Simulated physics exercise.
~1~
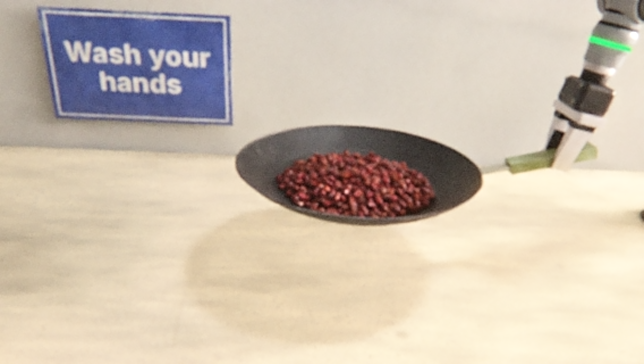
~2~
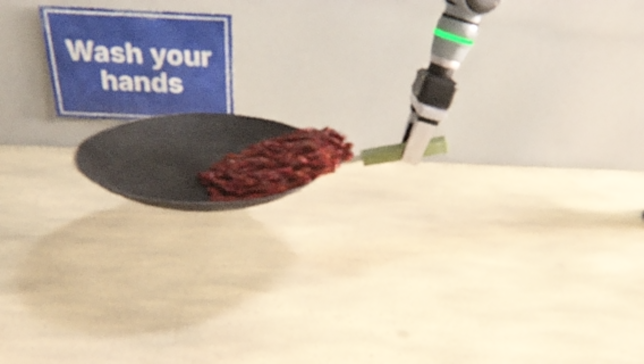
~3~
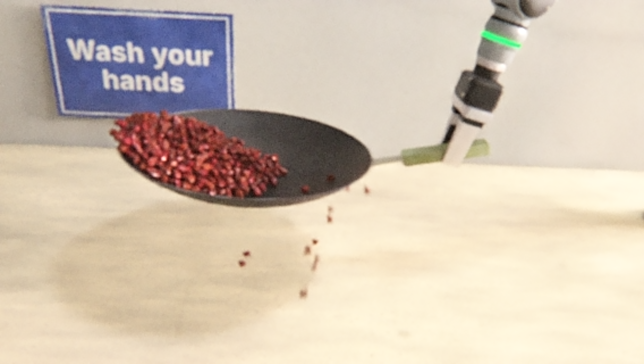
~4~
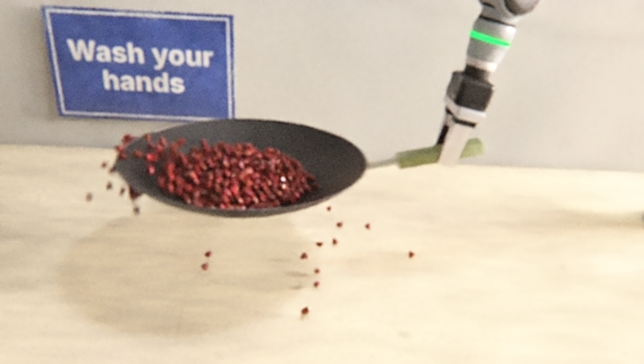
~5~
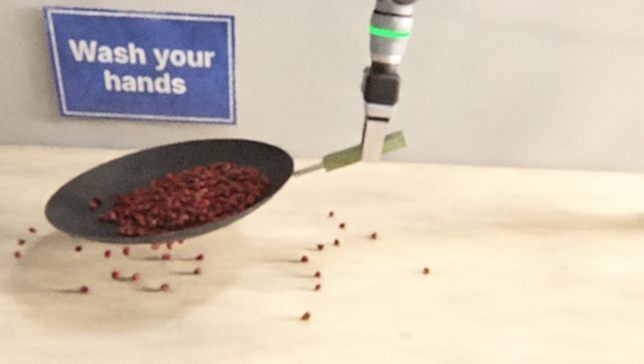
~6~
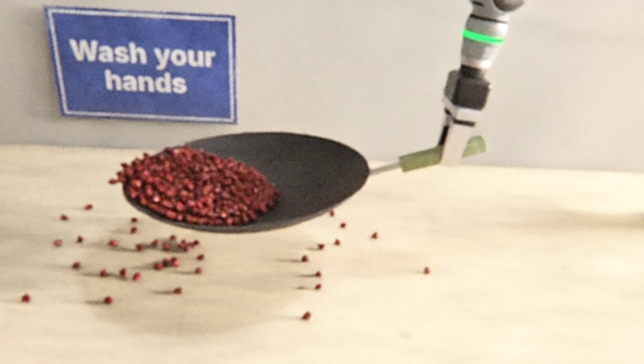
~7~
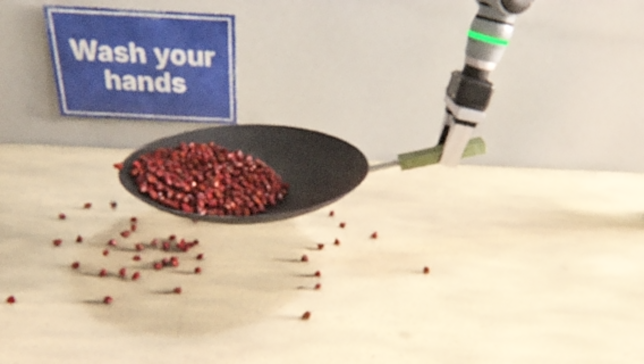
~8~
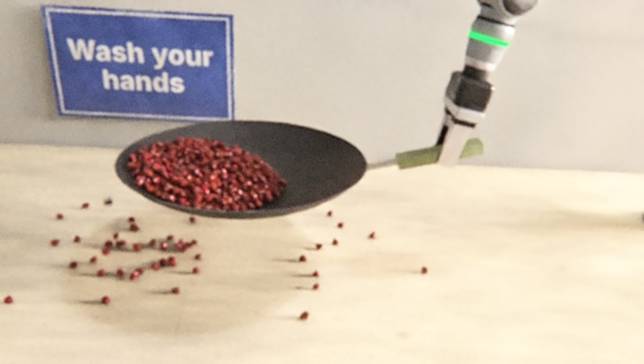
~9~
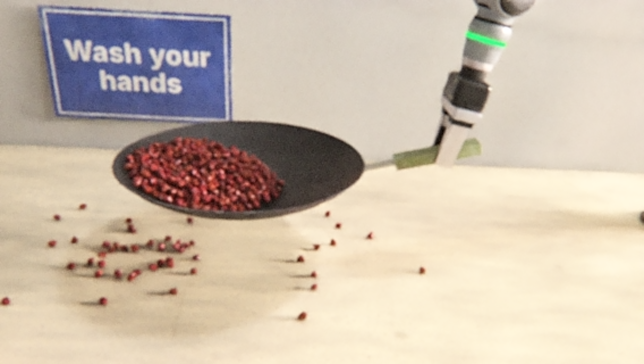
We see a robot arm holding a dark wok of red beans before a hand-washing sign, swinging it left, then back and forth, as beans slide inside and some spill over the edges. The wok comes to rest still mostly loaded, with scattered beans on the pale table below.
